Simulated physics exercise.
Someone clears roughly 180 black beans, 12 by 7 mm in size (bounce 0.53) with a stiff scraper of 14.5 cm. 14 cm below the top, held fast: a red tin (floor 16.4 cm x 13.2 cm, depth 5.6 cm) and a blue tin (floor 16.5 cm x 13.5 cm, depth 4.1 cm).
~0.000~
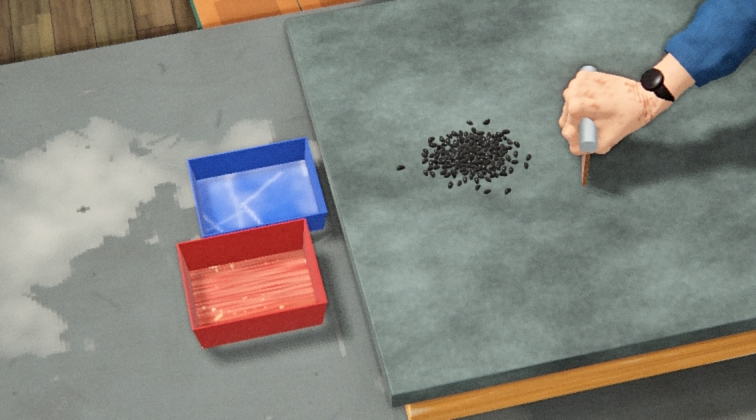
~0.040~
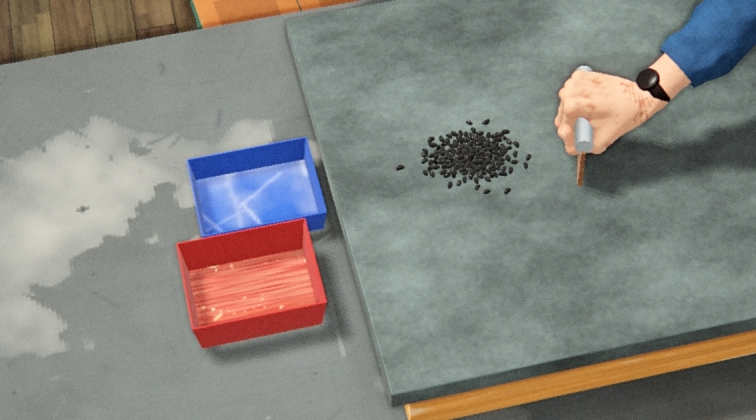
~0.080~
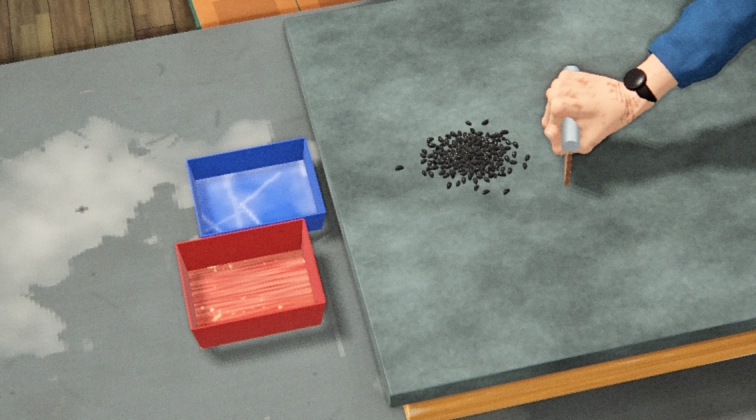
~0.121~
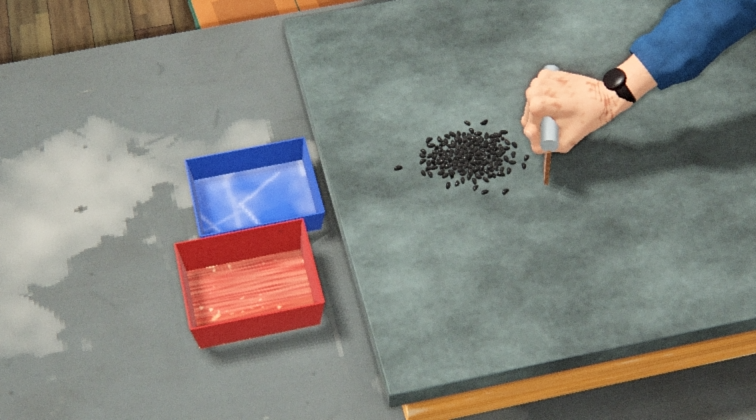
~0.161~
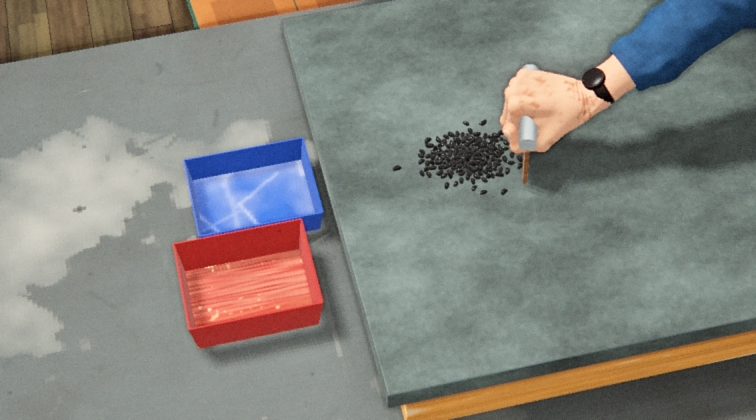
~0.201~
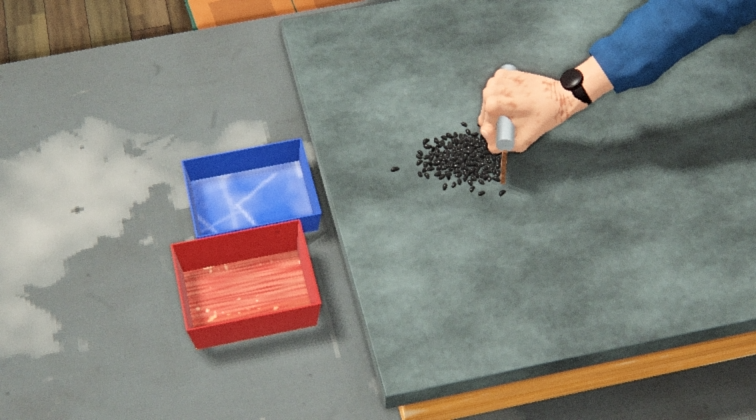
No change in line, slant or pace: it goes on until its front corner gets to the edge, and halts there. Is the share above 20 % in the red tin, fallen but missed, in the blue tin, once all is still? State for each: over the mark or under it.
Red tin: Under, fallen but missed: Under, blue tin: Over.
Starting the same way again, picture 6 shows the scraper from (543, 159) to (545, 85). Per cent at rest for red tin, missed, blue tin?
At rest the red tin holds 0 %, 10 % misses, and the blue tin holds 55 %.
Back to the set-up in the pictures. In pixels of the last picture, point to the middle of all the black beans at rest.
Centre at rest: Approx. (253, 211).
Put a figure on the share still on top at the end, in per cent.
I'd put it near 25 per cent.
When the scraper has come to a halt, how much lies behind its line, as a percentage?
Share: Approx. 20 %.
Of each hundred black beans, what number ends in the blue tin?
About 65 per cent.
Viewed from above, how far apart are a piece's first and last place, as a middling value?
Around 32 centimetres.
Then, at 0.41 s, scraper 24 cm from its start, spill 17 cm wide; still on top 100 %.
Then, at 0.63 s, scraper 34 cm from its start, spill 23 cm wide; blue tin 10 %, off the edge, not caught 35 %, still on top 55 %.
After 0.81 s, scraper 34 cm from its start, spill 24 cm wide; blue tin 65 %, off the edge, not caught 5 %, still on top 25 %.
At rest (2.1 s), red tin 0 %, blue tin 65 %, fallen but missed 10 %, still on top 25 %.
